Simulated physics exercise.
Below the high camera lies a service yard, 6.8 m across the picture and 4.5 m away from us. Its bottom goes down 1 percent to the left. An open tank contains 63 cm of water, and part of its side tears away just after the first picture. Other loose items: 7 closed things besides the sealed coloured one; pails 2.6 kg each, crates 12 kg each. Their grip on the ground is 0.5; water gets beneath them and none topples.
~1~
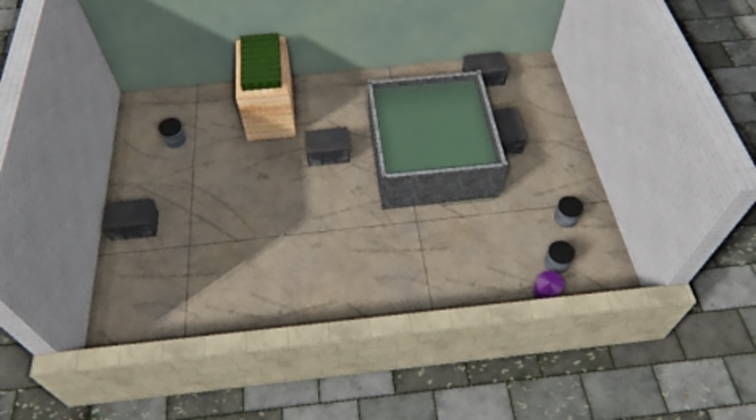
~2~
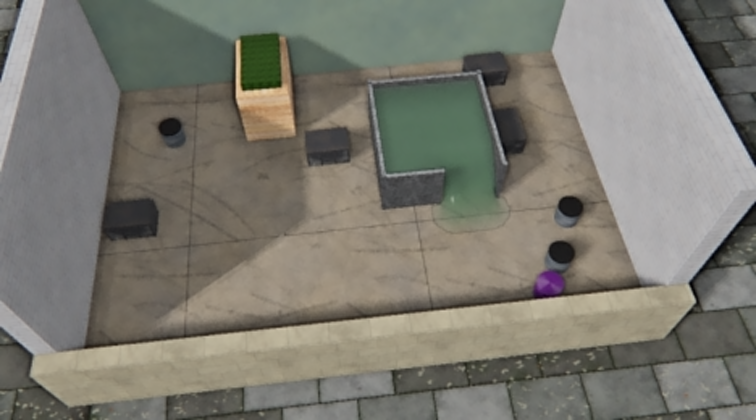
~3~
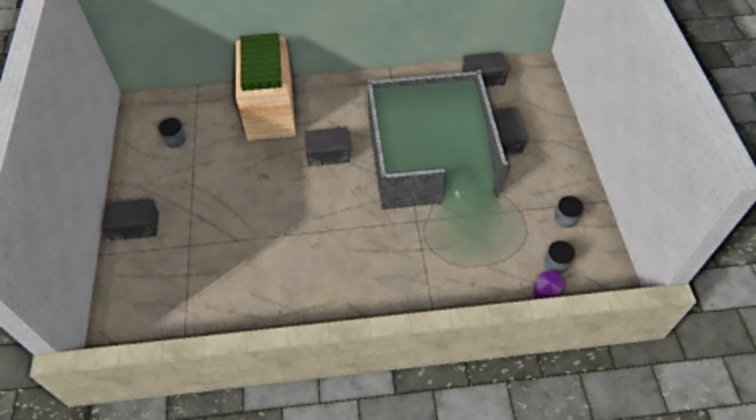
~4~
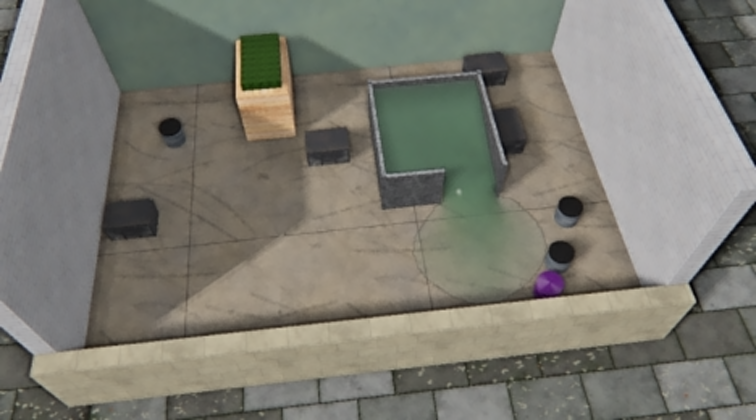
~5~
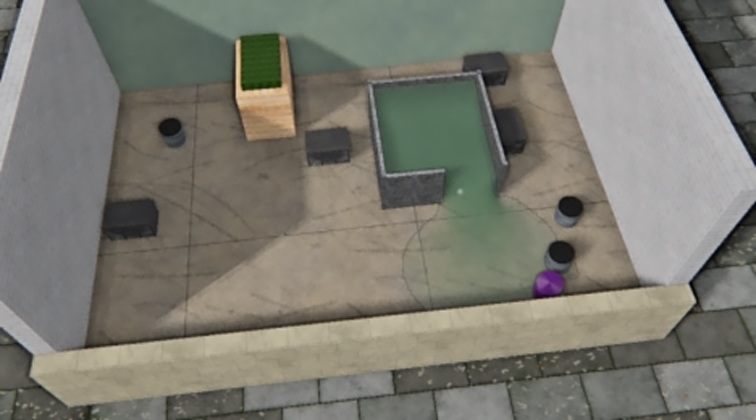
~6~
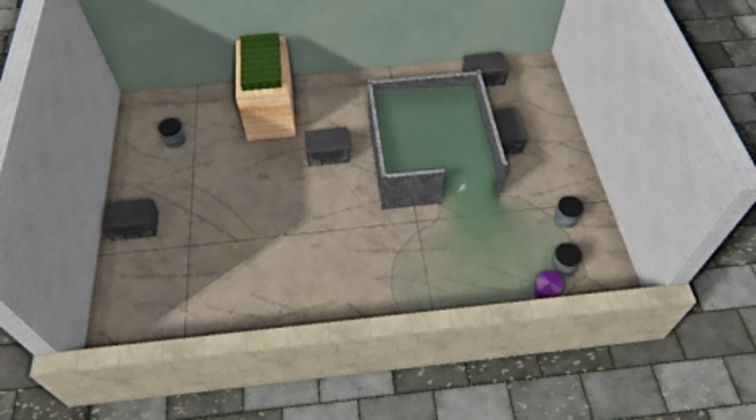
In a walled yard, part of an open tank's front side gave way, and greenish water spread across the floor toward the front wall, reaching the pails at right and nudging a dark one slightly.
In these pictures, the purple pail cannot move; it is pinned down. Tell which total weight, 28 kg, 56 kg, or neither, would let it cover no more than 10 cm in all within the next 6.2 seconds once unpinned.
Ballast needed: The greater.
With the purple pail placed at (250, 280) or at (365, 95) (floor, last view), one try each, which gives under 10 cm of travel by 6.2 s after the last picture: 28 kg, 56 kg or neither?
In that order: The lighter suffices; the lighter suffices.
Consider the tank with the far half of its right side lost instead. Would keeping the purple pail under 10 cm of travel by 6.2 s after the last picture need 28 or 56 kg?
In that case the lighter mass suffices.
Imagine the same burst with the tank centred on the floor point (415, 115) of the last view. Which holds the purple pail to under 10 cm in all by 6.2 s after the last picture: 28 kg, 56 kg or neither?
In that case, simply put, the lighter one does it.
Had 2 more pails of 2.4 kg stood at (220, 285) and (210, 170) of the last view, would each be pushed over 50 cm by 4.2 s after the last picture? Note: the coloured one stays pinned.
Taking them one by one: Above the mark; below the mark.
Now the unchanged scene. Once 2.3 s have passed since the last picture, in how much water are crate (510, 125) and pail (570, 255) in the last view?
About 3 and 11 cm.
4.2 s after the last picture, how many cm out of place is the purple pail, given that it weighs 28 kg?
About 40 cm.
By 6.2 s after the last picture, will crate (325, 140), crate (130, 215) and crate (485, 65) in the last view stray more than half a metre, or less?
First one stays inside, second one crosses the line, third one crosses the line.
Then, 0.6 s after the last picture the purple pail would be 7 cm from its start with 28 kg and 0 cm from its start with 56 kg; 15 cm of water round it then.
Then, 2.3 s after the last picture the purple pail would be 37 cm from its start with 28 kg and 0 cm from its start with 56 kg; 19 cm of water round it then.
Then, 4.2 s after the last picture the purple pail would be 37 cm from its start with 28 kg and 0 cm from its start with 56 kg; 14 cm of water round it then.
Then, 6.2 s after the last picture the purple pail would be 37 cm from its start with 28 kg and 0 cm from its start with 56 kg; 9 cm of water round it then.
